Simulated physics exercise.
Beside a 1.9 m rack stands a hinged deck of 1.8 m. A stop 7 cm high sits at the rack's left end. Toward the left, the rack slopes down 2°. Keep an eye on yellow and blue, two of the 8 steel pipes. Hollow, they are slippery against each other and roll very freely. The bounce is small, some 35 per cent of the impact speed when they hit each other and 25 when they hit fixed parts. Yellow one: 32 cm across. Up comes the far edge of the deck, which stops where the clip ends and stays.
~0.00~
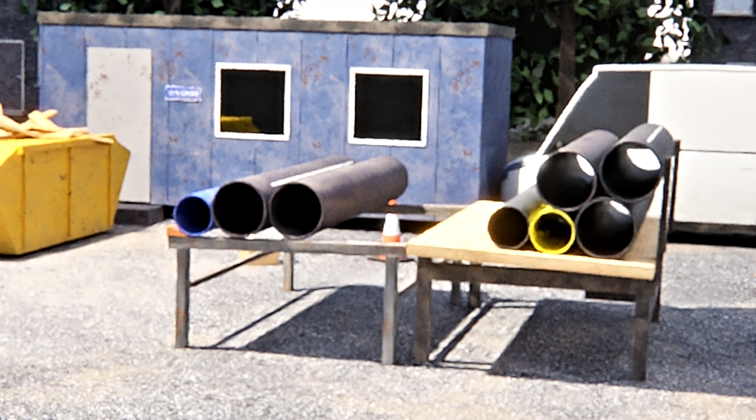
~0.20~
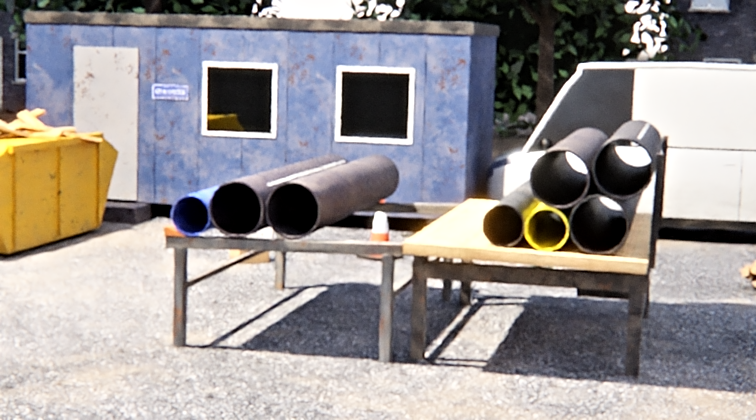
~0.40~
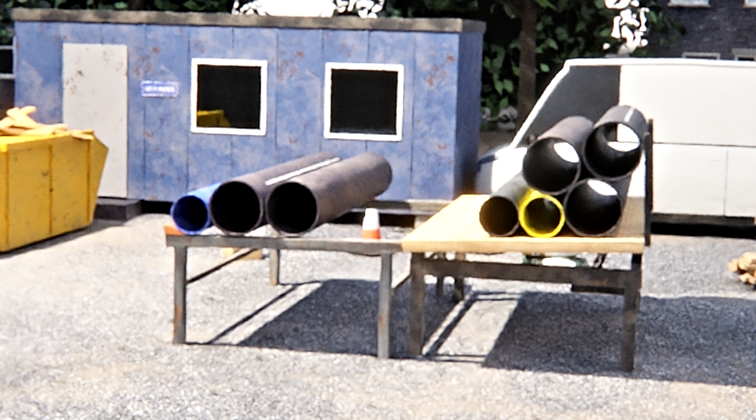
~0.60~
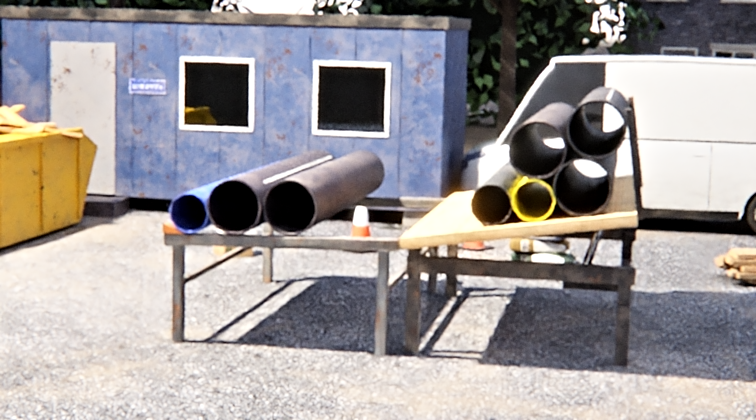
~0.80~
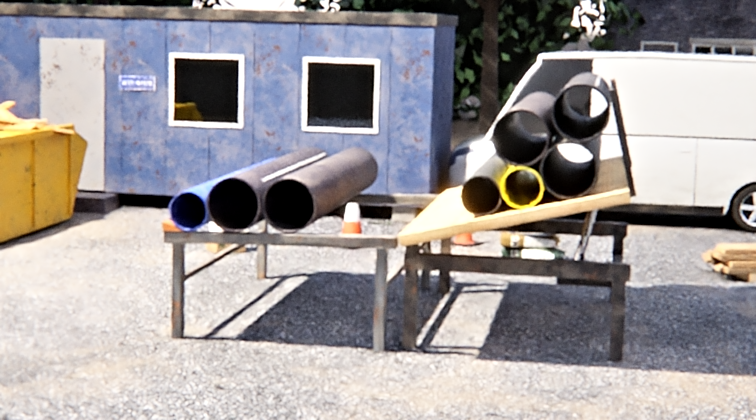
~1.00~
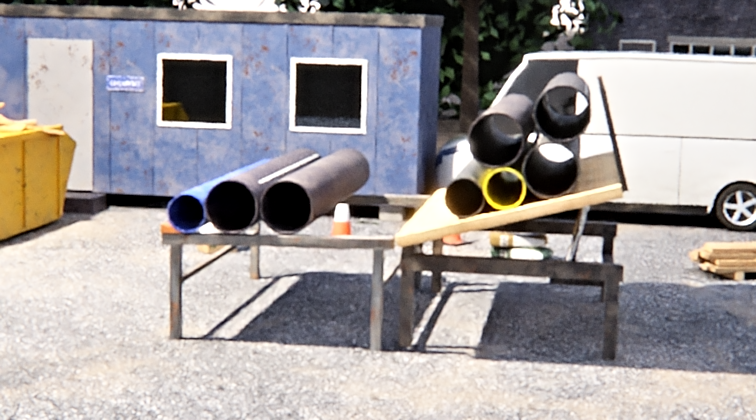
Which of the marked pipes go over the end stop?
The yellow pipe does not get over, the blue goes over the stop.
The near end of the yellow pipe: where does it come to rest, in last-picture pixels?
It comes to rest around (365, 217).
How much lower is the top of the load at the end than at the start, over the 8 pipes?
Some 20 cm lower.
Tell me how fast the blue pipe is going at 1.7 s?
It's travelling at about 0.0 m/s.
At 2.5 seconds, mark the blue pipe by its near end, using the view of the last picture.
That would be about (146, 210) in pixels.
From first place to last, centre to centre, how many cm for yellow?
Yellow shifts by 130.
Then, 1.7 s in, yellow is on the deck, 20 cm from the hinge, rolling left; blue is on the rack, 20 cm from the rack's far end; 0 lost over the end.
Then, 2.5 s in, yellow is on the rack, 175 cm from the rack's far end, rolling left; blue is beyond the stop and falling; 1 lost over the end.
In the end (4.9 s), yellow is on the rack, 165 cm from the rack's far end; blue is over the stop, on the ground; 1 lost over the end.
